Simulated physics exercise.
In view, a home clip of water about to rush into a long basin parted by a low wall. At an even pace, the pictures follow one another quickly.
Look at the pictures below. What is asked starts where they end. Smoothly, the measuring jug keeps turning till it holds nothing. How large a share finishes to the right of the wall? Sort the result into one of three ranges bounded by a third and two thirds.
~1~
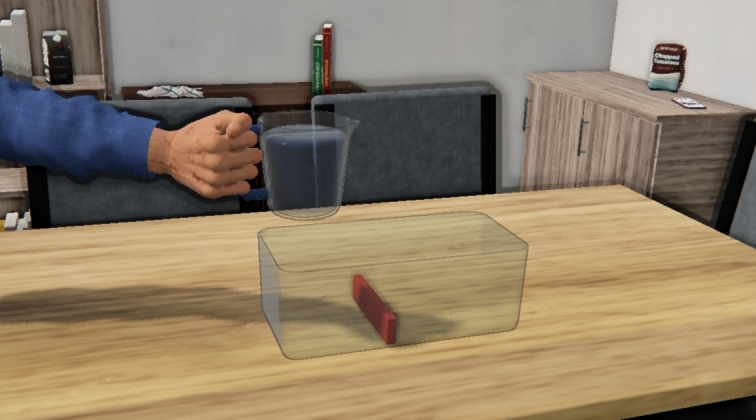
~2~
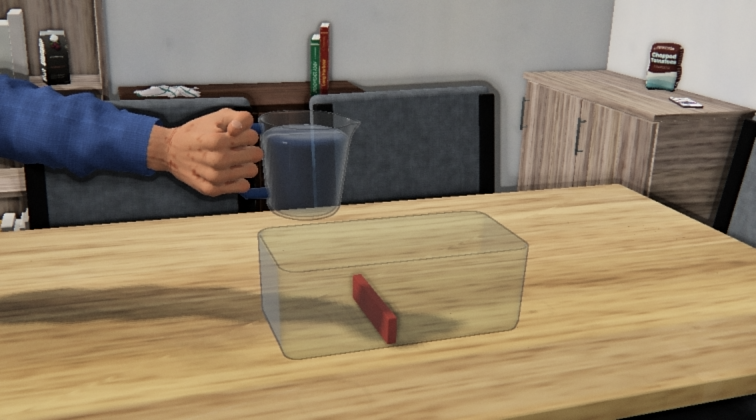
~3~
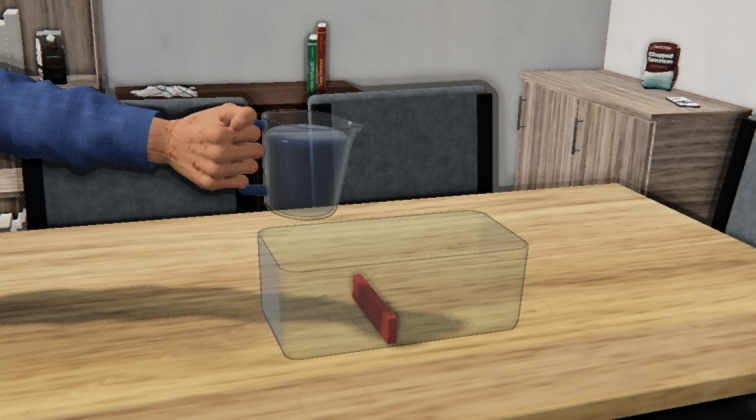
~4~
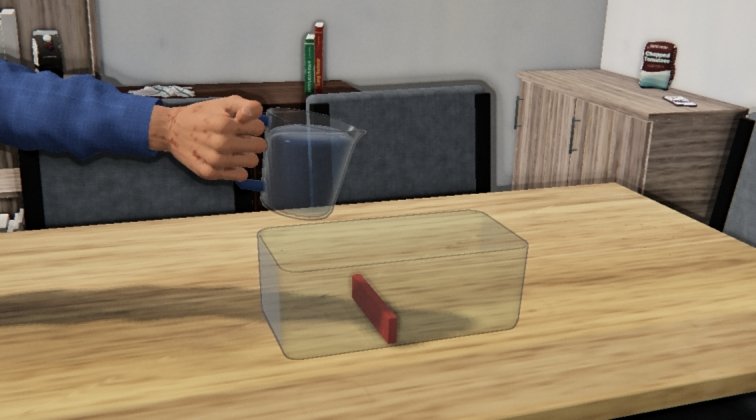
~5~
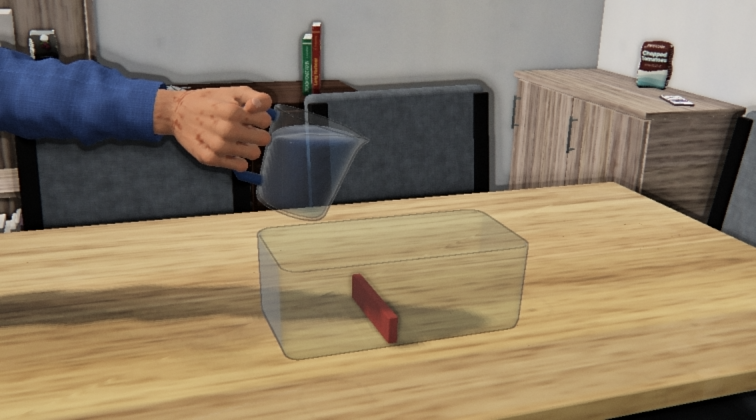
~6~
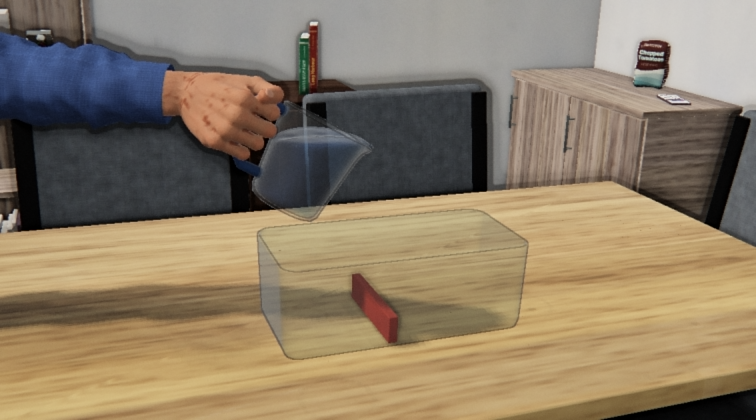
It falls in the top range, above two thirds.
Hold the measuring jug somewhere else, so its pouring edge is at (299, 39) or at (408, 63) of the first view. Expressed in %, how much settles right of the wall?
You'd see around 25 per cent, and then around 90 per cent.
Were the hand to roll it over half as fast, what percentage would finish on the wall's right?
Roughly 95 percent.
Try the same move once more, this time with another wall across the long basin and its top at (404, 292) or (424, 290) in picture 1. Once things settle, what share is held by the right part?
Note - case one near 35 %, case two near 5 %.
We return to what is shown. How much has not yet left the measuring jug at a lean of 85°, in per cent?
Around 55 in a hundred.
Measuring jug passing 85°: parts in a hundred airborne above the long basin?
Estimated: 20 per cent or thereabouts.
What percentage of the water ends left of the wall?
Close to 10 percent.
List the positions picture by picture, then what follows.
In the first frame, tilt 0°; pouring edge (359, 120); surface from (262, 135) to (345, 132); the long basin's rim runs from (268, 252) to (505, 230); the wall's top is at (374, 297).
In the second frame, tilt 1°; pouring edge (360, 120); surface from (263, 134) to (346, 132).
In the third frame, tilt 5°; pouring edge (362, 124); surface from (265, 134) to (347, 133).
In the fourth frame, tilt 11°; pouring edge (365, 130); surface from (268, 134) to (351, 133).
In the fifth frame, tilt 19°; pouring edge (369, 138); surface from (271, 136) to (359, 136).
In the sixth frame, tilt 29°; pouring edge (371, 149); surface from (270, 145) to (368, 142); 1 per cent is over the edge.
A moment on, the measuring jug is tipped on its side and 57 per cent is still to pour, 0 is left of the wall and 23 right of it.
Next, the measuring jug is tipped right over and 14 per cent is still to pour, 6 is left of the wall and 72 right of it.
Then the measuring jug is tipped right over and 1 per cent is still to pour, 6 is left of the wall and 91 right of it.
Later the measuring jug is tipped right over and 0 per cent is still to pour, 7 is left of the wall and 93 right of it.
In the end 8 per cent lies left of the wall, 92 right of it and 1 outside.
